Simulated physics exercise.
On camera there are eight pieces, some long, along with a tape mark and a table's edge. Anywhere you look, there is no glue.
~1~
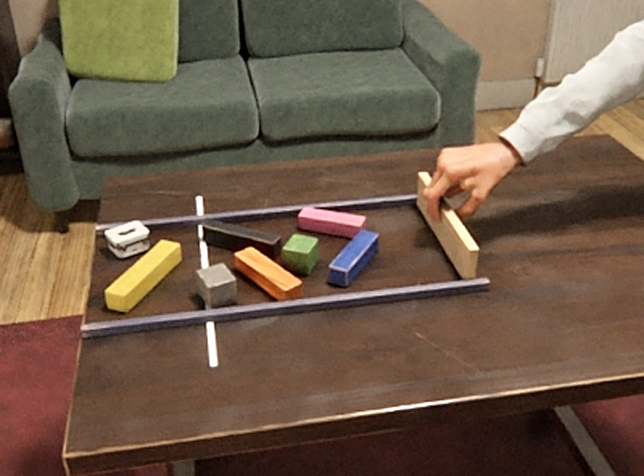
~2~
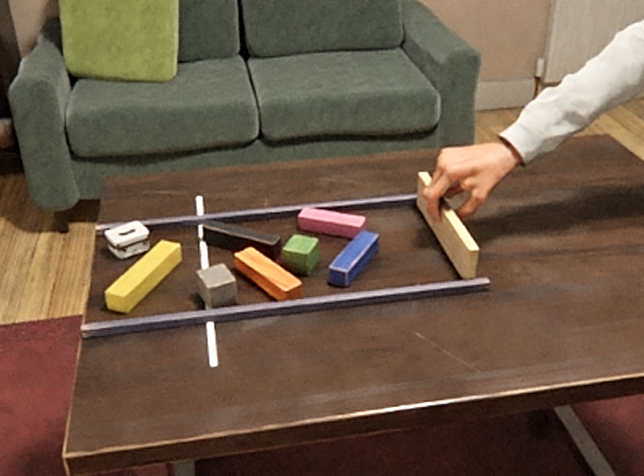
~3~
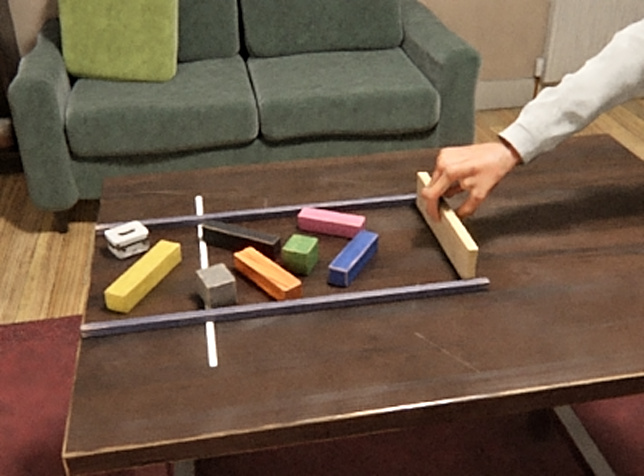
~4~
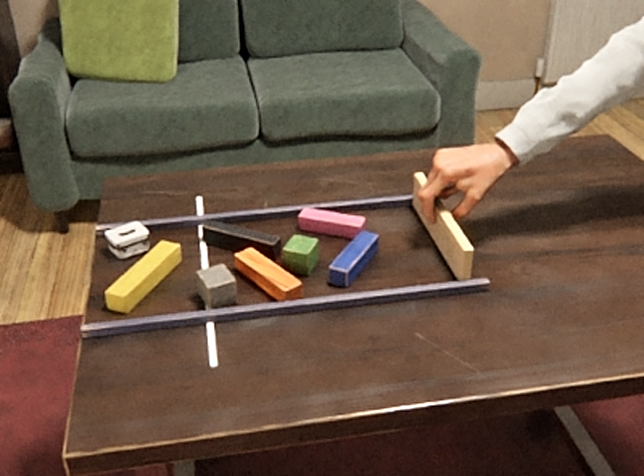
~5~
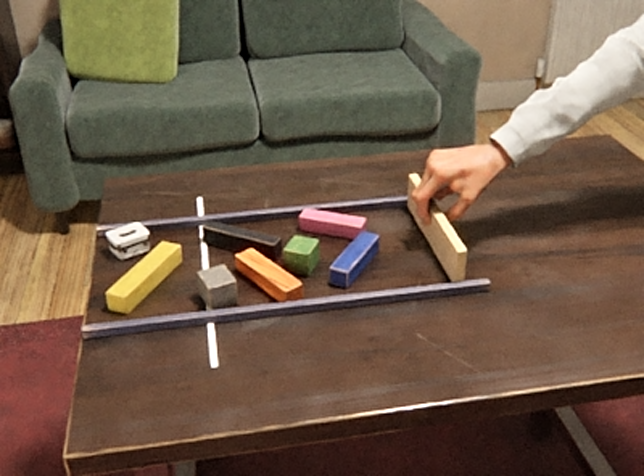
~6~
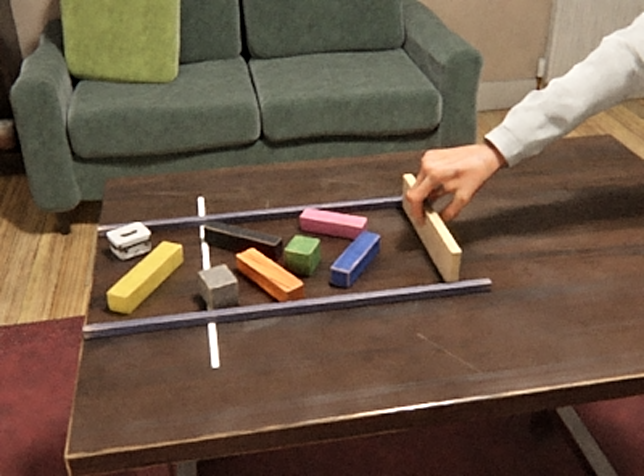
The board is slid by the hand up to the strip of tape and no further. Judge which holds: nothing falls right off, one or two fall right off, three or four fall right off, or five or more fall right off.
What drops is nothing.
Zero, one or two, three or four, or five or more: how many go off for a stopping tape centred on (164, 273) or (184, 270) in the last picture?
Counts, in turn - one or two; zero.
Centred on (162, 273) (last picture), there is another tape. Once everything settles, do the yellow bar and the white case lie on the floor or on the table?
Outcome: Yellow bar goes missing, white case goes missing.
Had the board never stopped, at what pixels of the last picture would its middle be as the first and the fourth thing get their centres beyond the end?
First around (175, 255), then around (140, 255).
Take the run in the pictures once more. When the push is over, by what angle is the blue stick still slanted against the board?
It comes to around 0 degrees.
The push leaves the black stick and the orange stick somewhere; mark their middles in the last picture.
The black stick stops around (161, 242); the orange stick around (158, 291).
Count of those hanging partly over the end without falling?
The total here is 1.
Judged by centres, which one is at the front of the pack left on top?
The yellow bar.
Early on, none off yet; white case at rest near (130, 242); yellow bar at rest near (147, 276); grey block at rest near (219, 287).
A while later, none off yet; white case at rest near (130, 242); yellow bar at rest near (147, 276); grey block moving near (210, 291).
Finally, the number that fall off is zero.
